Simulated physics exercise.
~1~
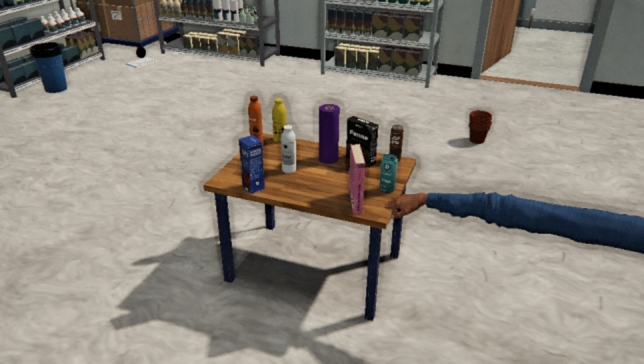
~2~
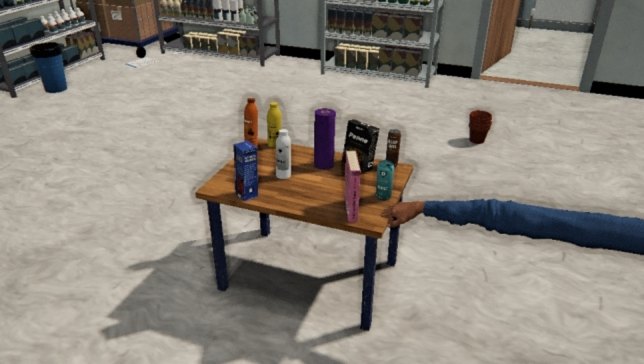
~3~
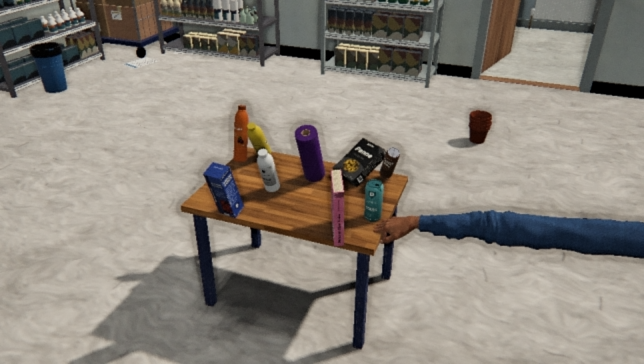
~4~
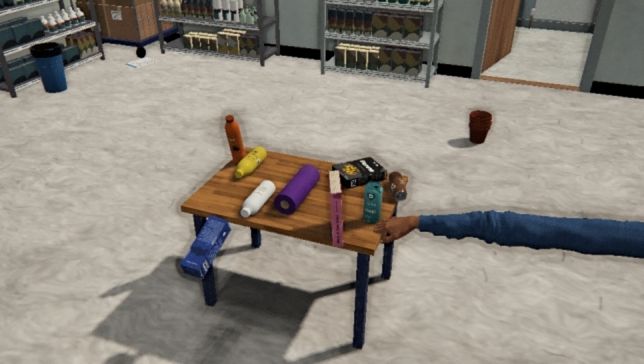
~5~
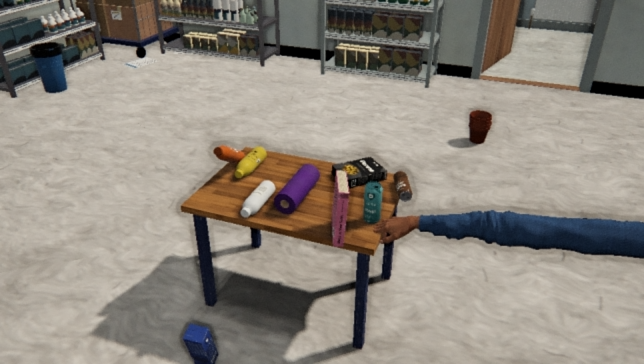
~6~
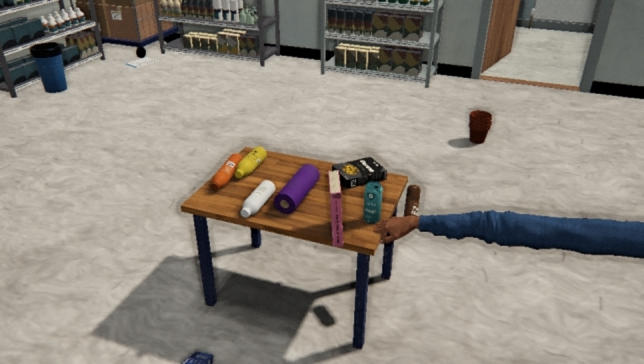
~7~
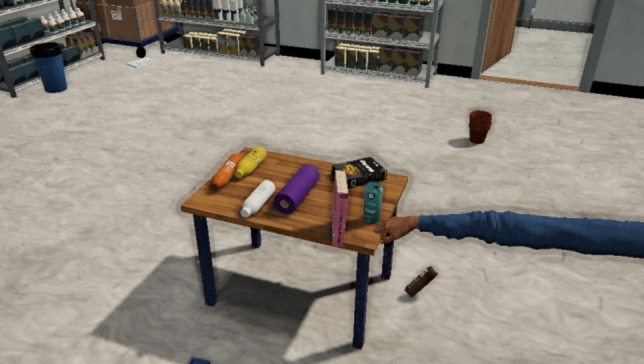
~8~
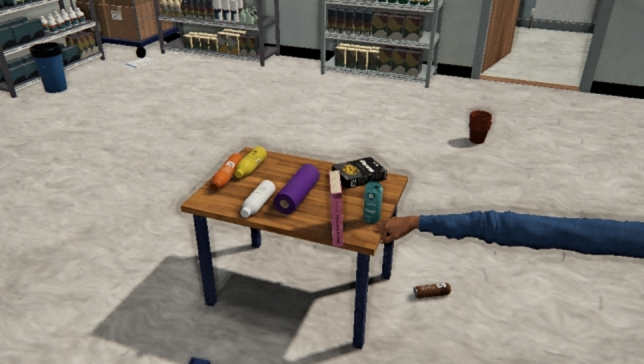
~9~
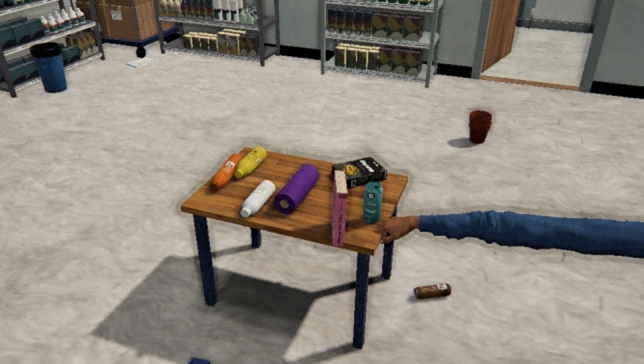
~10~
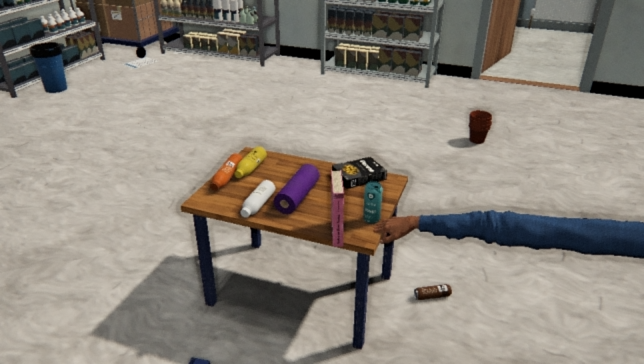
A hand in a blue sleeve grips the right side of a small wooden table crowded with bottles, cartons and cans, and the table slides towards us and slightly left. The things on top begin to lean, then the table stops. The black packet, yellow bottle, white bottle and purple roll topple onto the tabletop, while the blue carton tumbles off the front left. The orange bottle tips over last, and the brown can rolls off the right side. At the end both lie on the floor, while only the pink book and turquoise can stay standing.
